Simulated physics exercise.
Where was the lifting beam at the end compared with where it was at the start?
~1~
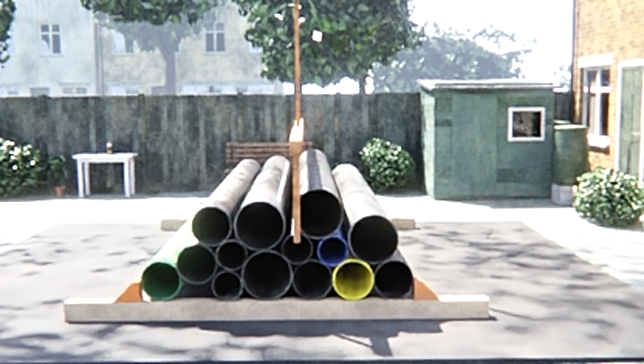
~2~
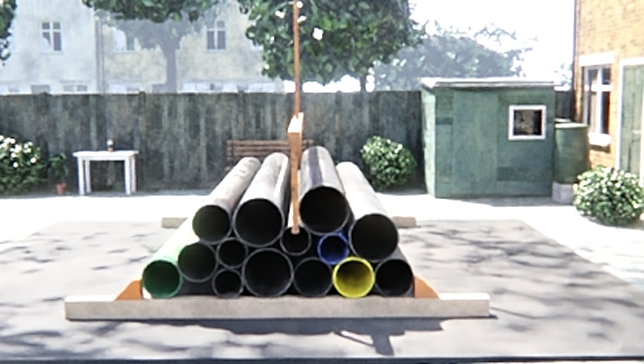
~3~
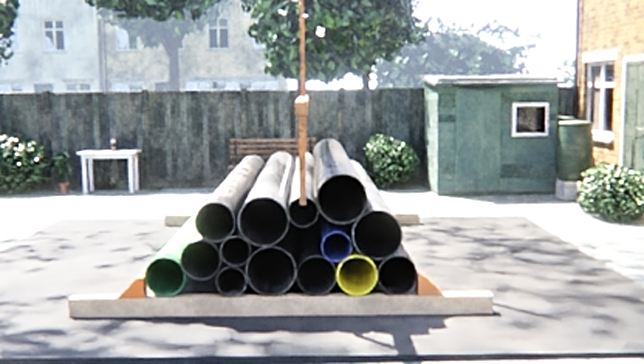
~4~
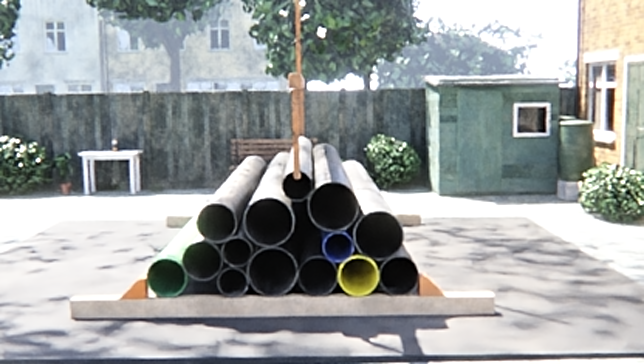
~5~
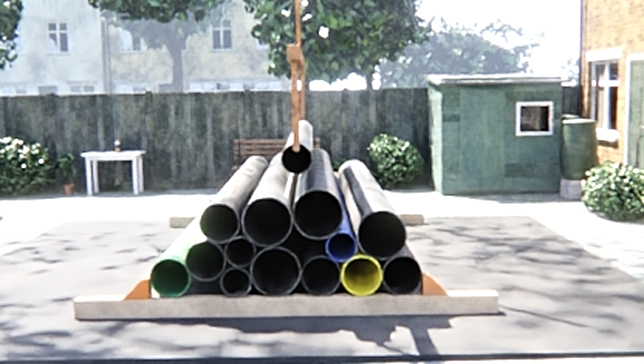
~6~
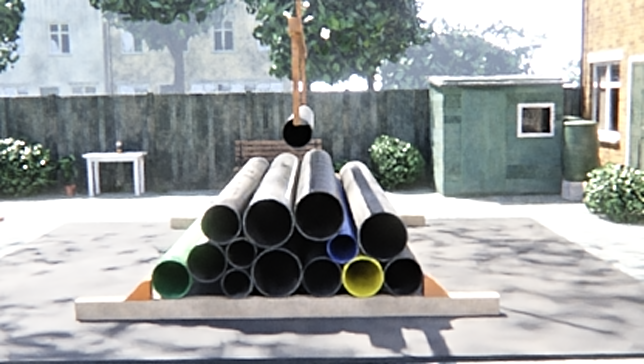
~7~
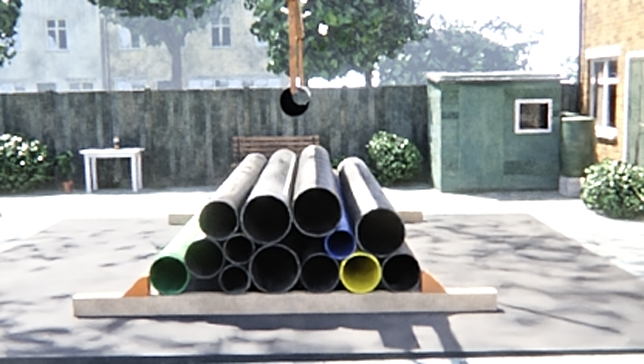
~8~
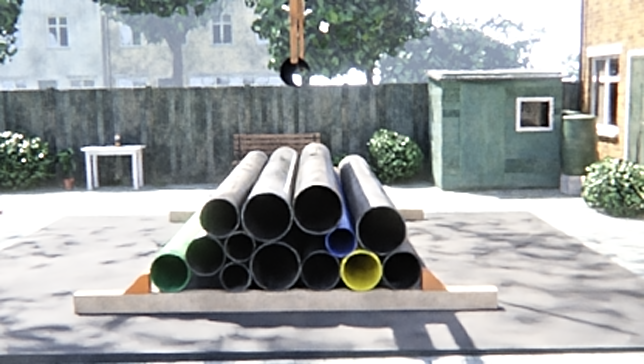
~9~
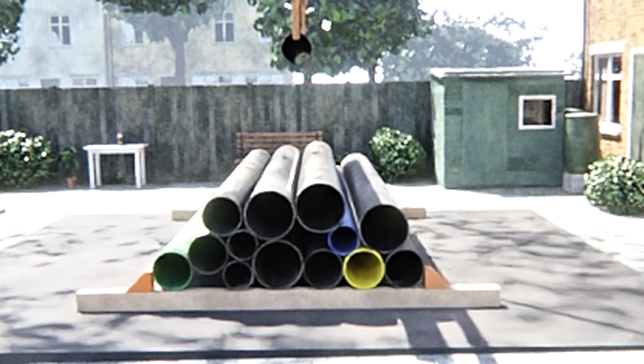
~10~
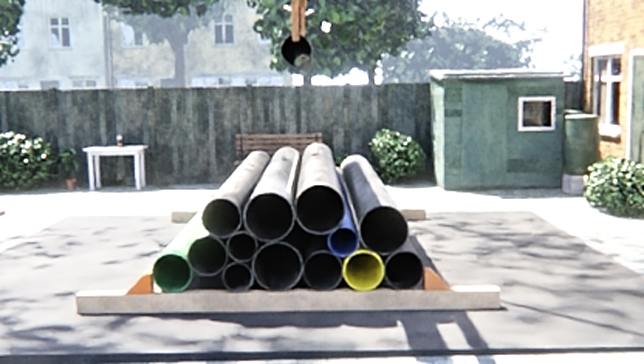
At the start the beam was low, right at the stack of pipes. By the end it was much higher, up in front of the trees and well above the pile.
